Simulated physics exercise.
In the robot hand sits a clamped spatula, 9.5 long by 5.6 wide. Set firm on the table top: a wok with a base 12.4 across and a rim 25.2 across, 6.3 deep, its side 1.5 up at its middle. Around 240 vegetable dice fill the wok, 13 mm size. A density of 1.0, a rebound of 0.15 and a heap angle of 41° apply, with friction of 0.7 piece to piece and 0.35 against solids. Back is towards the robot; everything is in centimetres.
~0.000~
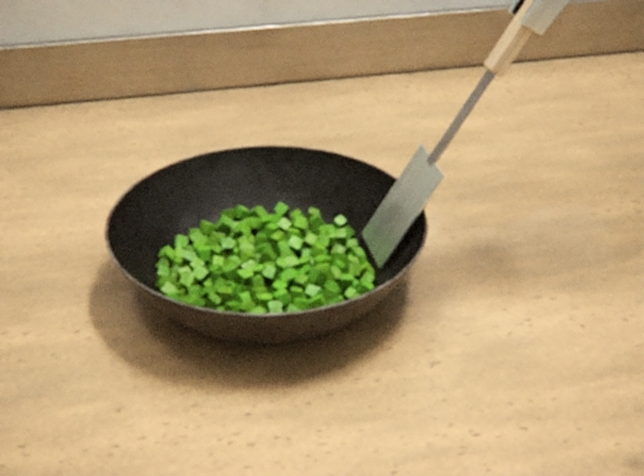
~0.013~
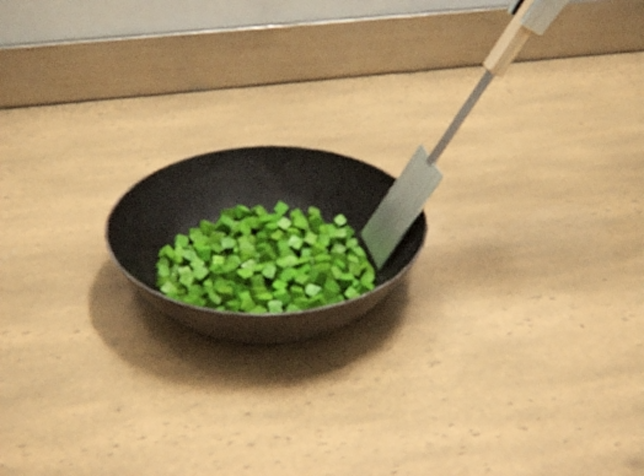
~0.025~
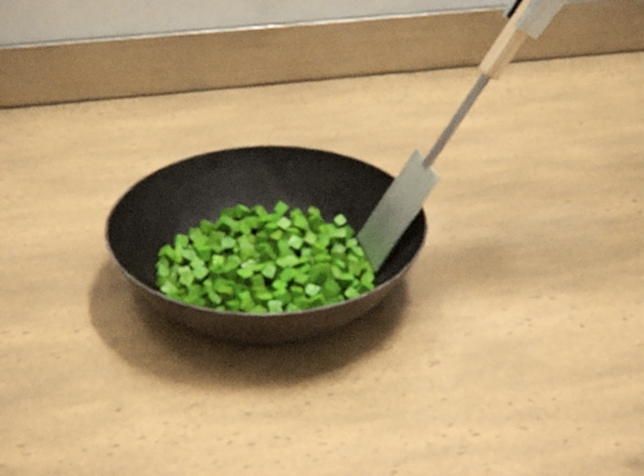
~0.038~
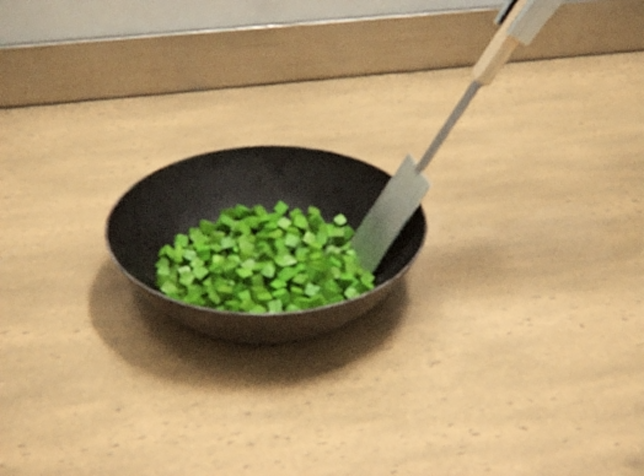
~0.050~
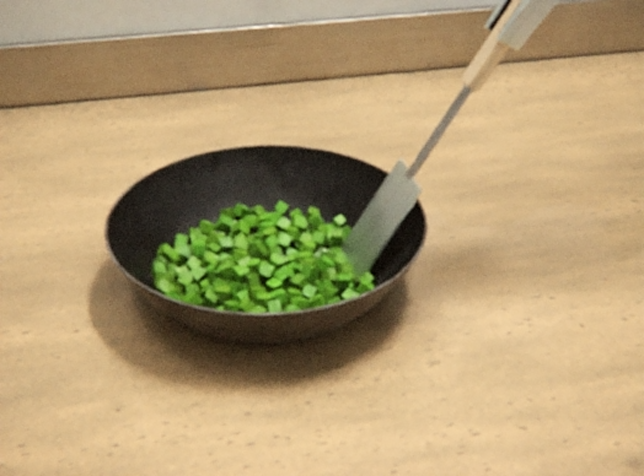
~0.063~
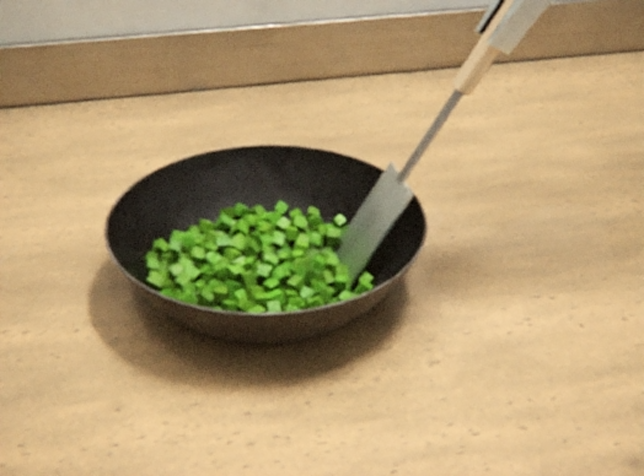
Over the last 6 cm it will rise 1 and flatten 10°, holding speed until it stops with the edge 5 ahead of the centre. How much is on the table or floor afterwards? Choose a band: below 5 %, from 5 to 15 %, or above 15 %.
That share falls below 5 %.
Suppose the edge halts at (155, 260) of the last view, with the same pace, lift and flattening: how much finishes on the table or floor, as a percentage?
Some 25 per cent.
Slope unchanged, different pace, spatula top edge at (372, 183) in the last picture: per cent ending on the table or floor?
I'd say around 10 per cent.
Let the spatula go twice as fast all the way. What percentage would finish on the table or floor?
I'd reckon close to 5 per cent.
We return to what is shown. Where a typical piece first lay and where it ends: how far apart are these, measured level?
Roughly 3 centimetres.
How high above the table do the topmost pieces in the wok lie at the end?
Some 7.0 cm.
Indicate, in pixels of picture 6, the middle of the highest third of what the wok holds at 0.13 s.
Roughly at (183, 275).
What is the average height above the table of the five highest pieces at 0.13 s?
I'd put it close to 6 cm.
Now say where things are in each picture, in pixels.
The spatula top edge at (433, 159), sloping 59°; upper third of the load around (259, 273), from x 160 to 370, top at y 210; 237 in the wok, in the first frame.
The spatula top edge at (432, 160), sloping 59°; upper third of the load around (259, 273), from x 160 to 370, top at y 210, in the second frame.
The spatula top edge at (428, 163), sloping 59°; upper third of the load around (259, 273), from x 160 to 370, top at y 210, in the third frame.
The spatula top edge at (420, 169), sloping 59°; upper third of the load around (264, 272), from x 160 to 370, top at y 210, in the fourth frame.
The spatula top edge at (411, 174), sloping 59°; upper third of the load around (259, 267), from x 160 to 370, top at y 210, in the fifth frame.
The spatula top edge at (402, 177), sloping 59°; upper third of the load around (252, 266), from x 150 to 370, top at y 205; 237 in the wok, in the sixth frame.
After 0.13 s, sloping 59°, highest piece 6 above the table; 237 in the wok.
After 0.20 s, sloping 54°, highest piece 8 above the table; 237 in the wok.
After 0.44 s, sloping 49°, highest piece 7 above the table; 232 in the wok, 5 on the table or floor.
After 1.49 s, sloping 49°, highest piece 7 above the table; 232 in the wok, 5 on the table or floor.
In the end, 232 in the wok, 5 on the table or floor. That is 2 % on the table or floor.
